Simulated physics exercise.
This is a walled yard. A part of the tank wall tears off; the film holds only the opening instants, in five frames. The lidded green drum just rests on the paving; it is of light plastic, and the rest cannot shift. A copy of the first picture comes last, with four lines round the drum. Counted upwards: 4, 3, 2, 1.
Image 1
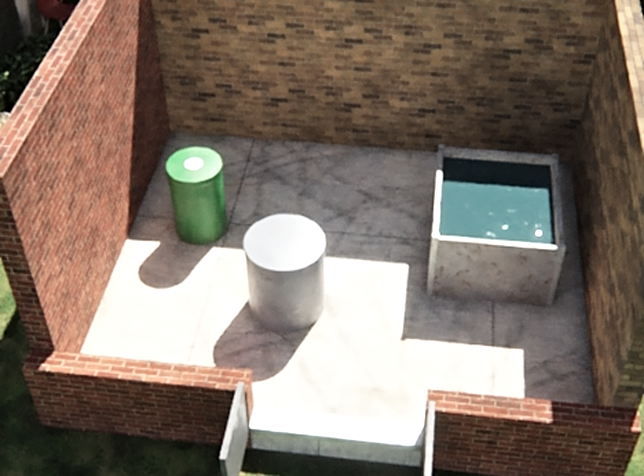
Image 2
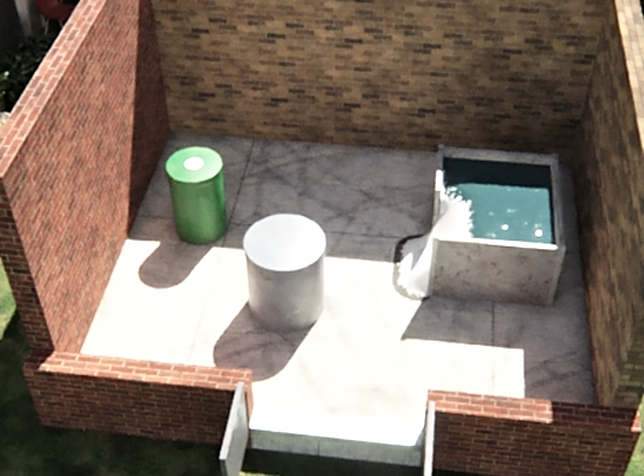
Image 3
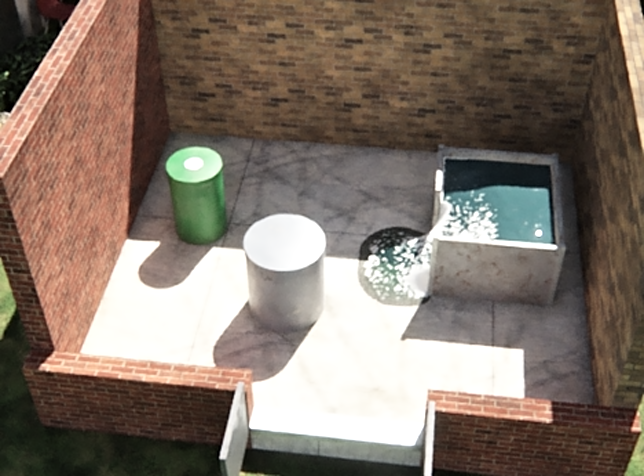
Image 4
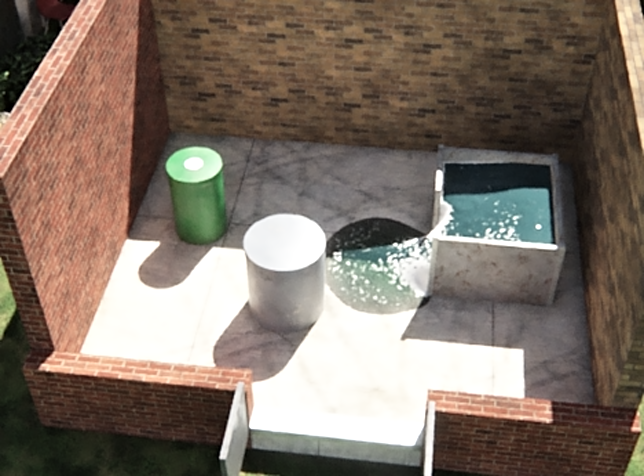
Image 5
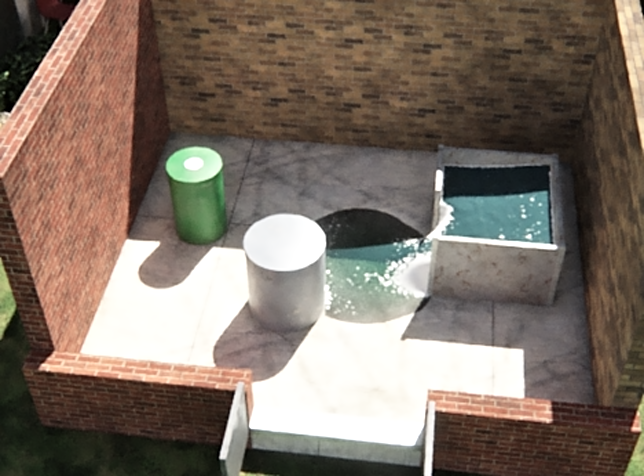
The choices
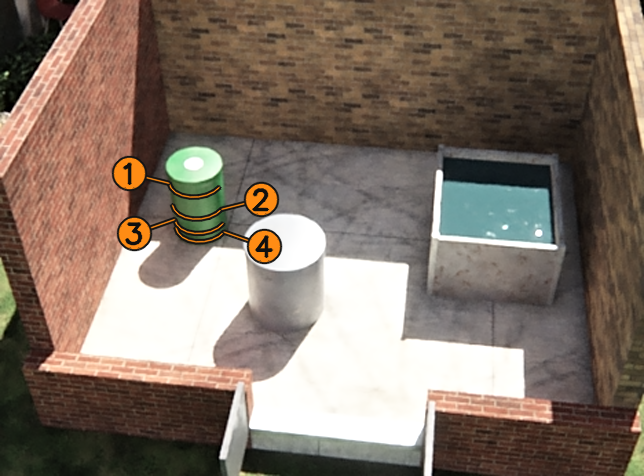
In a walled brick yard, water pouring from the left side of a full tank and spreading leftward across the paving.
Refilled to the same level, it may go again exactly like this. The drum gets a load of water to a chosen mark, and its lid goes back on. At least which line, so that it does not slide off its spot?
The answer is mark 2.
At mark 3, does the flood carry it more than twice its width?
No.
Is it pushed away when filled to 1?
No, not at all.
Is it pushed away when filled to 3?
Yes.
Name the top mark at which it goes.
The answer is 3.
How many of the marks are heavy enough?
Two of the four.
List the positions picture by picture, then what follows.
The first picture shows lid of the green drum at (194, 164); tank full, its middle at (497, 201); open gate at (339, 383).
In the second picture, 2 % of the ground wet, in view closest to the drum at (403, 256).
In the third picture, 4 % of the ground wet, in view closest to the drum at (367, 253).
In the fourth picture, 7 % of the ground wet, in view closest to the drum at (368, 244).
The fifth picture shows lid of the green drum at (194, 164); 11 % of the ground wet, in view closest to the drum at (369, 240).
On the marked copy, 1 at (189, 197); 2 at (192, 219); 3 at (194, 233); 4 at (196, 241); from the bottom up 4, 3, 2, 1.
With 1, it does not move.
With 2, it does not move.
With 3, it is pushed about its own width away.
With 4, it is pushed about twice its own width away.
